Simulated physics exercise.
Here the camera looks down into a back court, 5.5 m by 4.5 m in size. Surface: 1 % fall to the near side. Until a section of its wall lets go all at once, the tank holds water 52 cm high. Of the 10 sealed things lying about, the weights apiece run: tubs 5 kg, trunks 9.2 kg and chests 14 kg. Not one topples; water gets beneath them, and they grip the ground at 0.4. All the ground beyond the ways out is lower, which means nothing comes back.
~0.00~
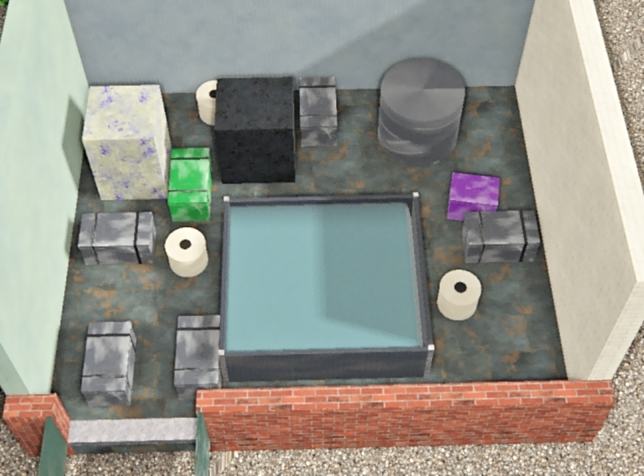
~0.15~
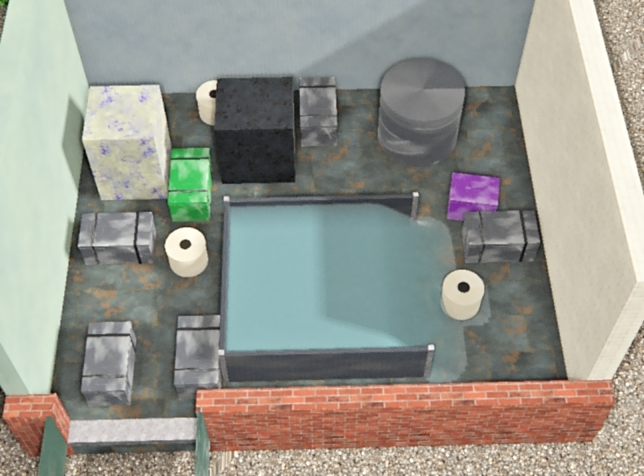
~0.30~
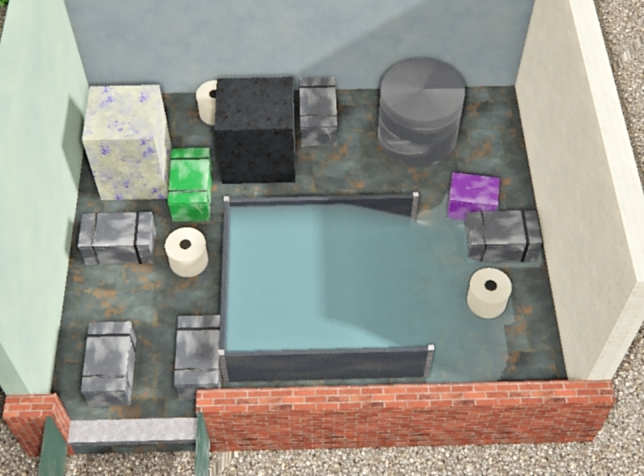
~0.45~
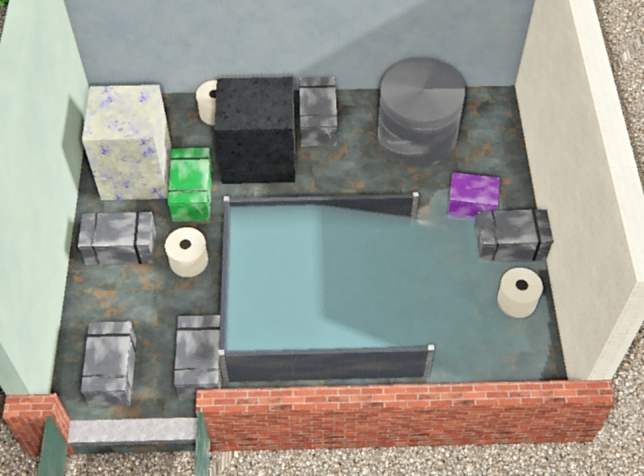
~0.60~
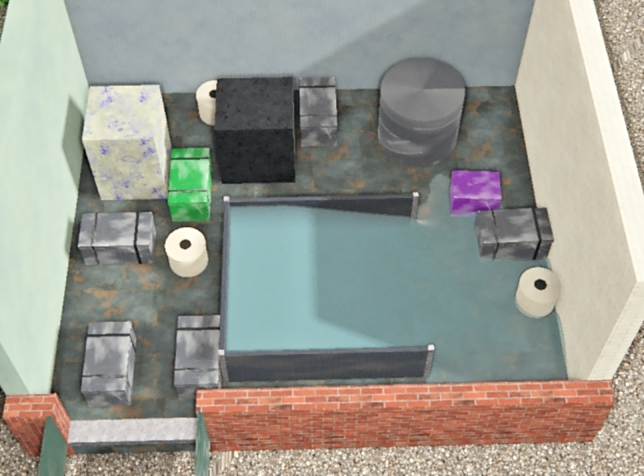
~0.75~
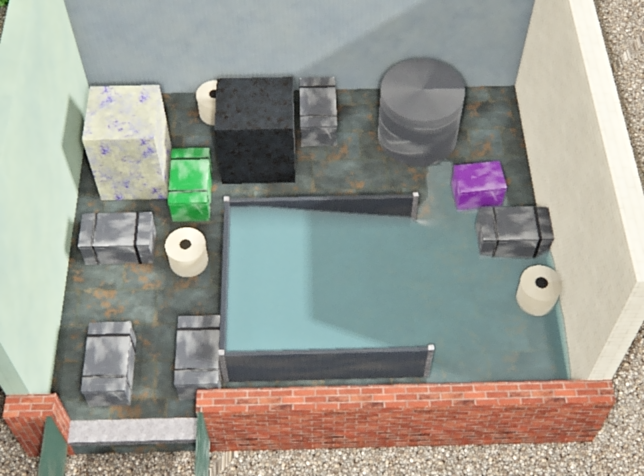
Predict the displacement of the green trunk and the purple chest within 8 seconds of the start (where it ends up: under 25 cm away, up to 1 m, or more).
In the end green trunk: Modestly displaced; purple chest: Far displaced.
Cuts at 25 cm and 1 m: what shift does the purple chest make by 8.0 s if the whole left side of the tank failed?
Then the purple chest moves a short way.
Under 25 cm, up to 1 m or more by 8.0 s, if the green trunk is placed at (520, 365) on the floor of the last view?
From that spot, it is pushed a bit.
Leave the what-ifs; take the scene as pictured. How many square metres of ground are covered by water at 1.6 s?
Some 9.5 m2 of it.
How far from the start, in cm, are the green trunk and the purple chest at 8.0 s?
50 and 150 cm.
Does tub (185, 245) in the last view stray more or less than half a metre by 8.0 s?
Answer: Not far enough.
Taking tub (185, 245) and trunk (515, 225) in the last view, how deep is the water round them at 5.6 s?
Around 2 cm and 16 cm.
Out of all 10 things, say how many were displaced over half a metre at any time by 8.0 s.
8 of them.
After 1.6 s the green trunk is near (189, 175), 0.0 m from its start, aground; the purple chest is near (489, 131), 0.9 m from its start, aground; 0 of 10 are out; 2 afloat.
After 3.6 s the green trunk is near (189, 175), 0.0 m from its start, aground; the purple chest is near (462, 66), 1.8 m from its start, afloat; 0 of 10 are out; 3 afloat.
After 5.6 s the green trunk is near (184, 175), 0.1 m from its start, aground; the purple chest is near (461, 73), 1.8 m from its start, afloat; 0 of 10 are out; 7 afloat.
After 8.0 s the green trunk is near (193, 138), 0.5 m from its start, afloat; the purple chest is near (461, 77), 1.7 m from its start, aground; 0 of 10 are out; 9 afloat.
